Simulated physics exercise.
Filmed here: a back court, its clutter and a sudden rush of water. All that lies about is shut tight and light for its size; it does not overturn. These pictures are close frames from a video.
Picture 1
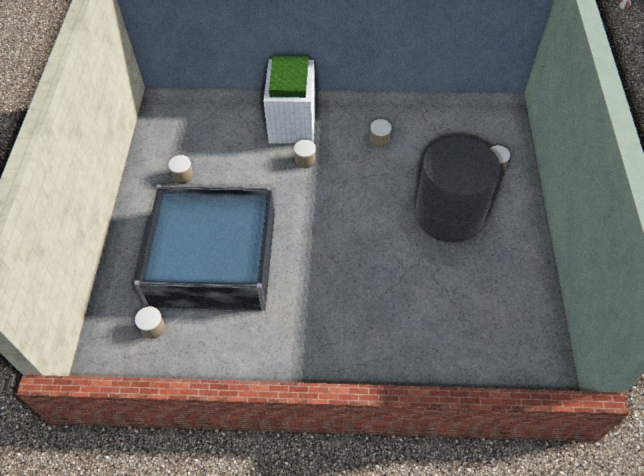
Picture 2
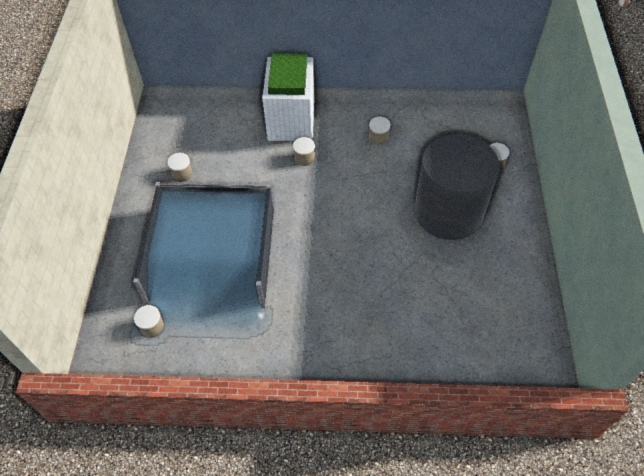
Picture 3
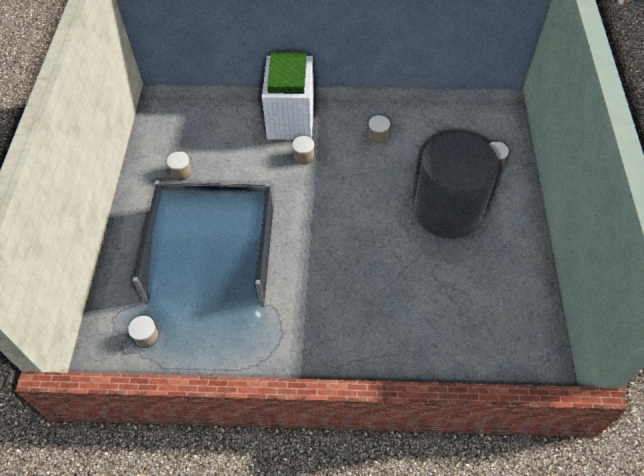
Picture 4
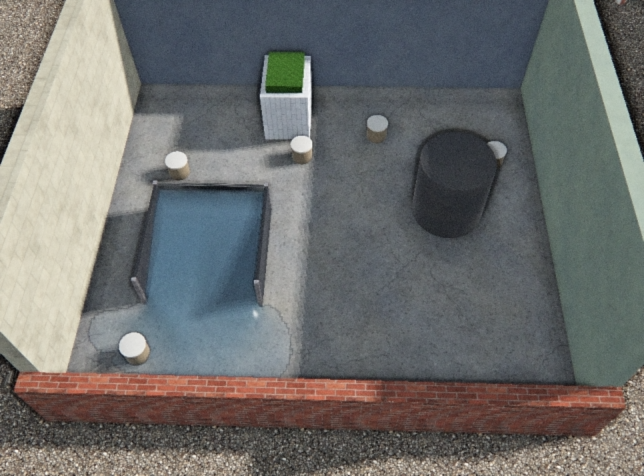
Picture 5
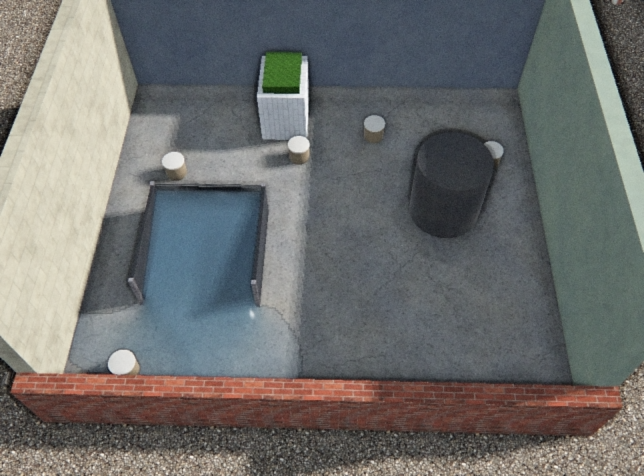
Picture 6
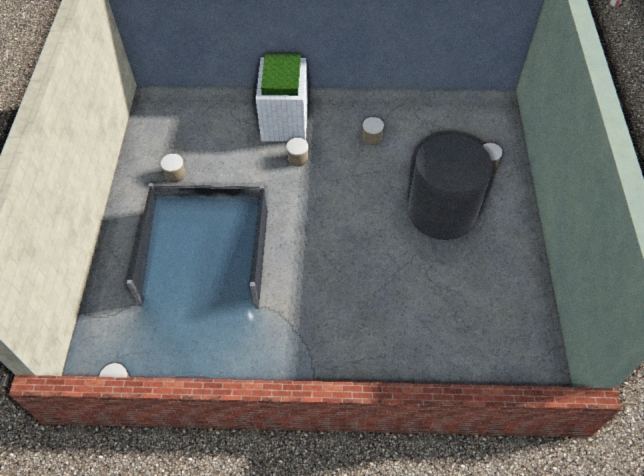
In a walled back court, water spreads from an opened tank and pushes one pail toward the brick wall.
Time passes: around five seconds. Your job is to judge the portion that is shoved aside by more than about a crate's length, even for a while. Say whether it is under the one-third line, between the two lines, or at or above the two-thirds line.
Lower than a third.
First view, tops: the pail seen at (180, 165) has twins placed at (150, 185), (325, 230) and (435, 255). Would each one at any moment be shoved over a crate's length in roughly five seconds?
First driven off; second falls short; third falls short.
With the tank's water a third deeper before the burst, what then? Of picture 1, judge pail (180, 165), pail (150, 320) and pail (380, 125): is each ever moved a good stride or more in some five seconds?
In sequence: Fell short, went the distance and fell short.
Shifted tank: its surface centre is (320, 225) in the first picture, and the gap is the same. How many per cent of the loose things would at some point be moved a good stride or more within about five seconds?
Near 20 in a hundred.
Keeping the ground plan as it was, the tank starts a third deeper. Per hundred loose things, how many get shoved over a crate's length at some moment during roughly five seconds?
Close to 20 %.
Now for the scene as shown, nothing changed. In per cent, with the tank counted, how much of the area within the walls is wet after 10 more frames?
I make it 35 per cent.
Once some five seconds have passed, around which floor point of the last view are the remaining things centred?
Around (301, 146).
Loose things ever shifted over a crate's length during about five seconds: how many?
Count: 1.
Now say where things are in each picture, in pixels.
A pail at (148, 318) rests on the ground; a pail at (381, 127) rests on the ground; 0 of 5 have shifted, in the first frame.
A pail at (147, 316) rests on the ground; a pail at (380, 124) rests on the ground; 0 of 5 have shifted, in the second frame.
A pail at (141, 327), on the bottom, close to its start; a pail at (379, 123) rests on the ground; 1 of 5 have shifted, in the third frame.
A pail at (132, 344), on the bottom, a stride from its start; a pail at (378, 123) rests on the ground; 1 of 5 have shifted, in the fourth frame.
A pail at (121, 362) rests on the ground, a stride from its start; a pail at (375, 123), on the bottom; 1 of 5 have shifted, in the fifth frame.
A pail at (113, 376) rests on the ground, a stride from its start; a pail at (373, 125) rests on the ground; 1 of 5 have shifted, in the sixth frame.
A moment on, 1 of 5 are well off their spots; 1 afloat.
Next, 1 of 5 are well off their spots; 0 afloat.
Later, 1 of 5 are well off their spots; 0 afloat.
In the end, 1 of 5 are well off their spots, and 1 have been at some point; 1 afloat.
